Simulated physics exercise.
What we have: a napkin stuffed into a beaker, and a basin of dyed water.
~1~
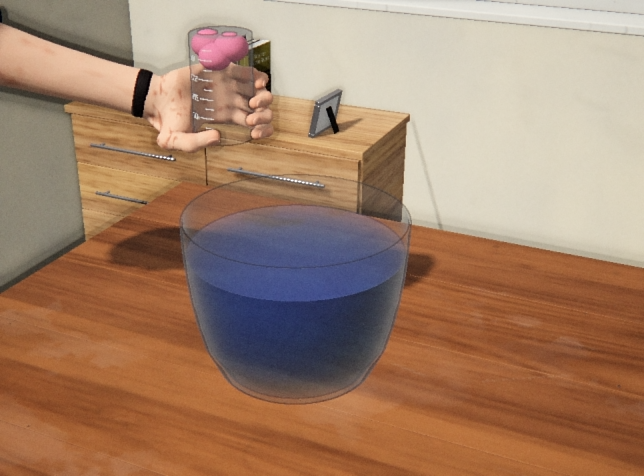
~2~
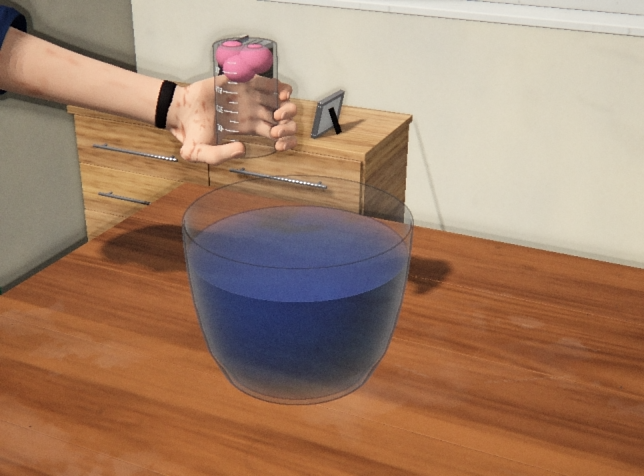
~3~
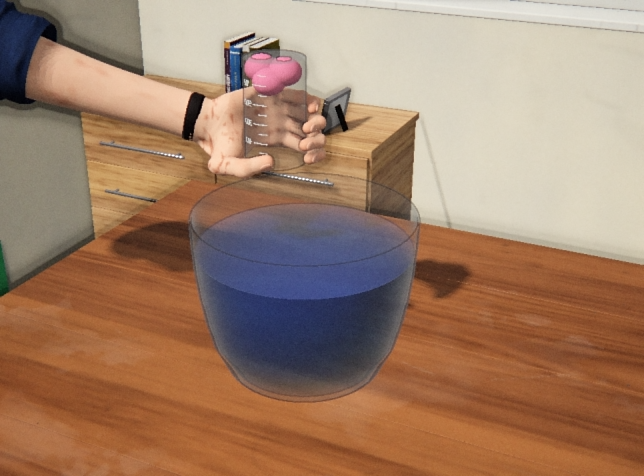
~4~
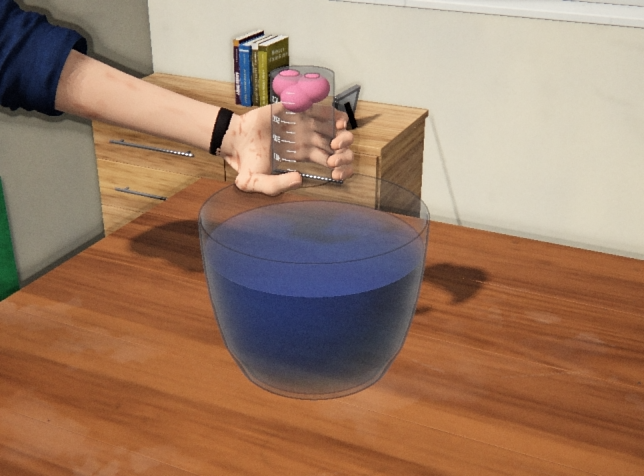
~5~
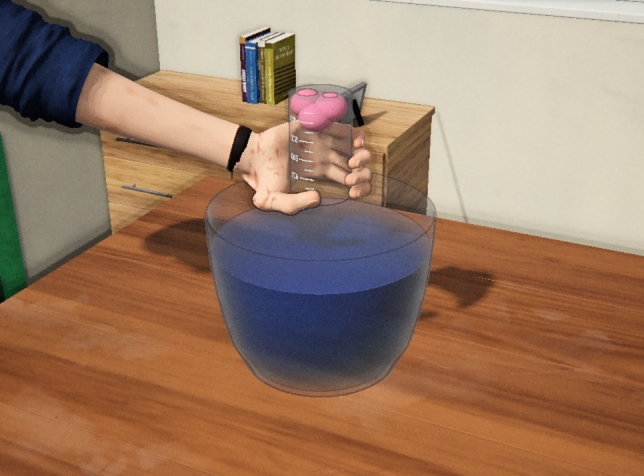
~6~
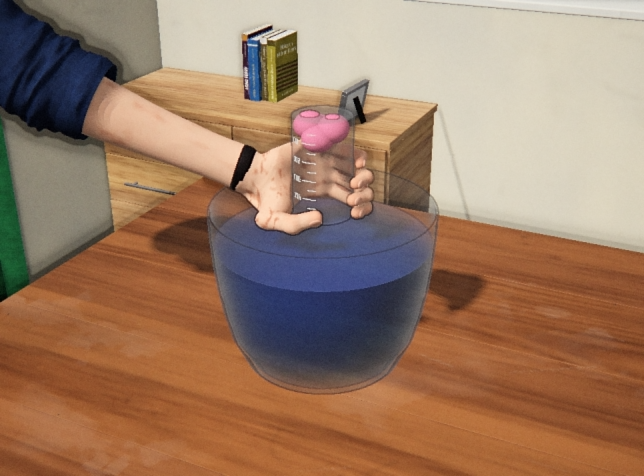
Over a basin of blue water on a wooden table, a hand lowers an upside-down beaker holding pink wadding.
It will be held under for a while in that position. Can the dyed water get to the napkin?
It keeps dry.
Soon after, the beaker enters the dyed water.
Later, air is trapped inside and holds the level down.
In the end, the beaker is under, still full of air, and the napkin is dry.
